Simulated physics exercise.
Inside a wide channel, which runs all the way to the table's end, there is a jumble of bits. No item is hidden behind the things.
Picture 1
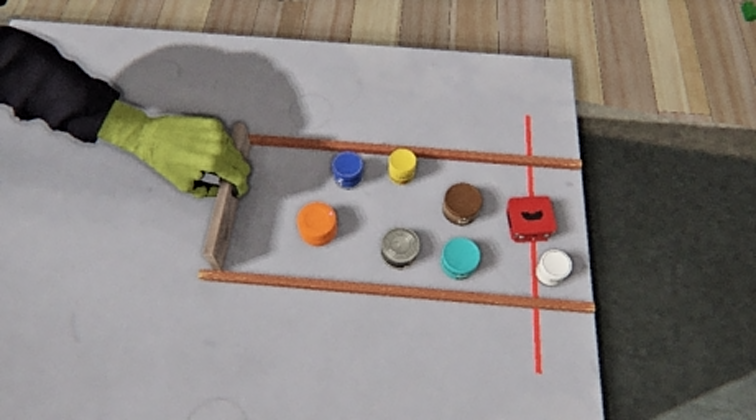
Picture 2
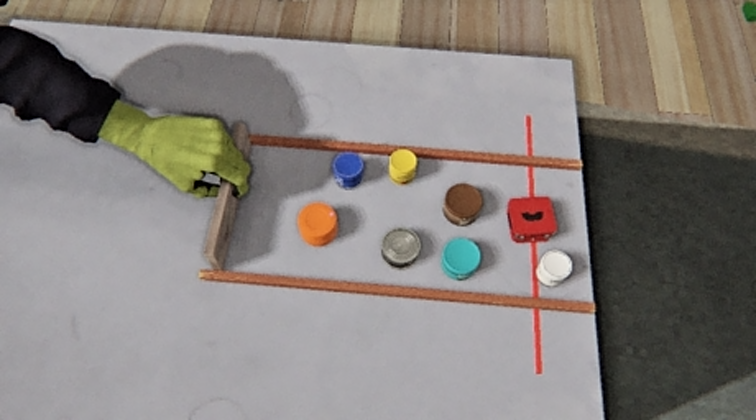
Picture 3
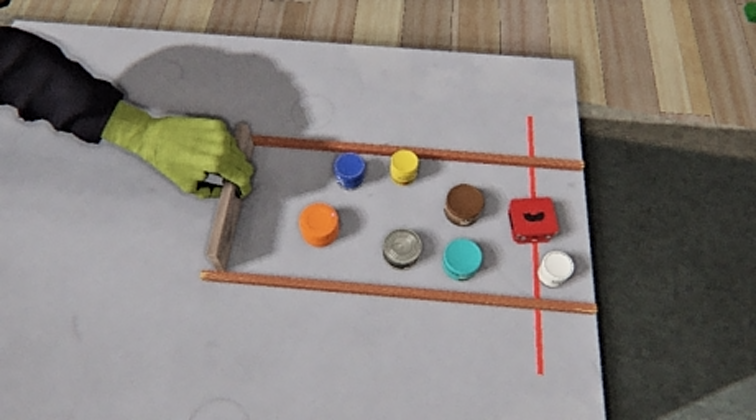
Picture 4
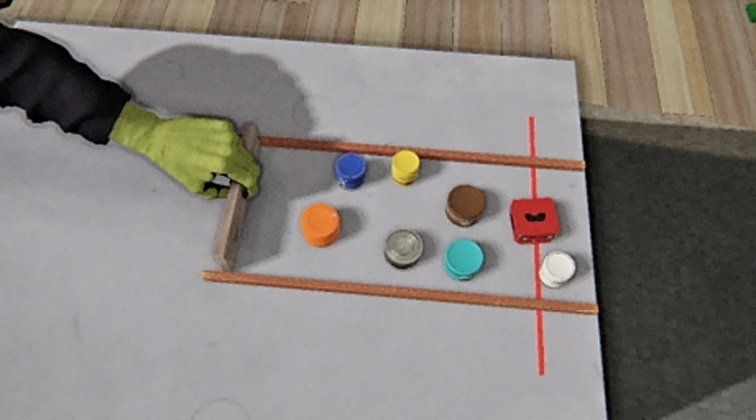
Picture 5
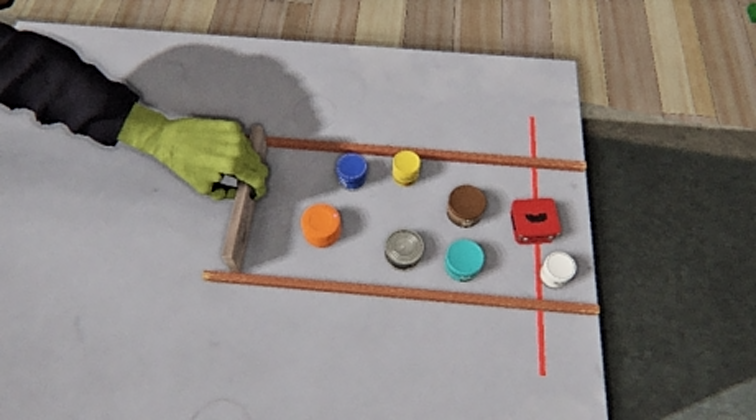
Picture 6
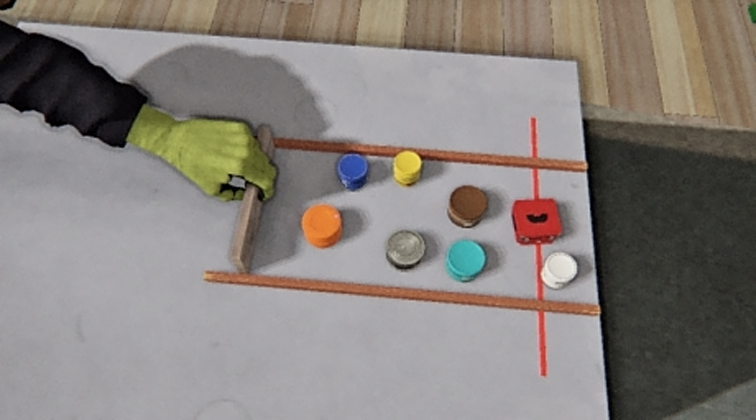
A green-gloved hand slides a wooden board slightly right toward scattered colourful tubs and a red case.
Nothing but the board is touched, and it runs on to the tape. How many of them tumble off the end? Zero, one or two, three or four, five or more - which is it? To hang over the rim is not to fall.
Answer: One or two.
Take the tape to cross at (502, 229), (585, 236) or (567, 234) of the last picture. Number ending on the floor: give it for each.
In that order 0, 8 and 5.
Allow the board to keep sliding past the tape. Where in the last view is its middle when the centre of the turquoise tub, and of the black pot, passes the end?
First near (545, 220), second near (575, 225).
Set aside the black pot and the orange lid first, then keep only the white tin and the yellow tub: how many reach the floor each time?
Counts - first: 1; second: 1.
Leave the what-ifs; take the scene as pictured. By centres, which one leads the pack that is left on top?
It is the turquoise tub.
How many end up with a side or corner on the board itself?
3 are in contact with it.
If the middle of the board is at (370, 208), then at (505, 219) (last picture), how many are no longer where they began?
The counts are 4 and 8.
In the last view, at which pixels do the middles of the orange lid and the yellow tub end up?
In the last picture they sit at about (560, 247) and about (574, 176).
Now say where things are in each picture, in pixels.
The first frame shows white tin (553, 269); red case (529, 220); brown tub (462, 205); board (229, 195); tape (533, 230).
The second frame shows red case (530, 220); orange lid (318, 225).
The third frame shows brown tub (464, 206); turquoise tub (462, 260).
The fourth frame shows white tin (556, 270); board (239, 197).
The fifth frame shows red case (534, 222); yellow tub (406, 169).
The sixth frame shows white tin (558, 271); red case (535, 222); brown tub (467, 207); board (255, 199); tape (538, 232).
Soon after, none off yet; white tin at rest near (558, 271); red case at rest near (535, 222); brown tub at rest near (467, 207).
Then, none off yet; white tin moved a little near (572, 273); red case moved about its own width near (560, 228); brown tub moved about its own width near (522, 213).
By the end, the number that fall off is one or two; fallen, red case and white tin.
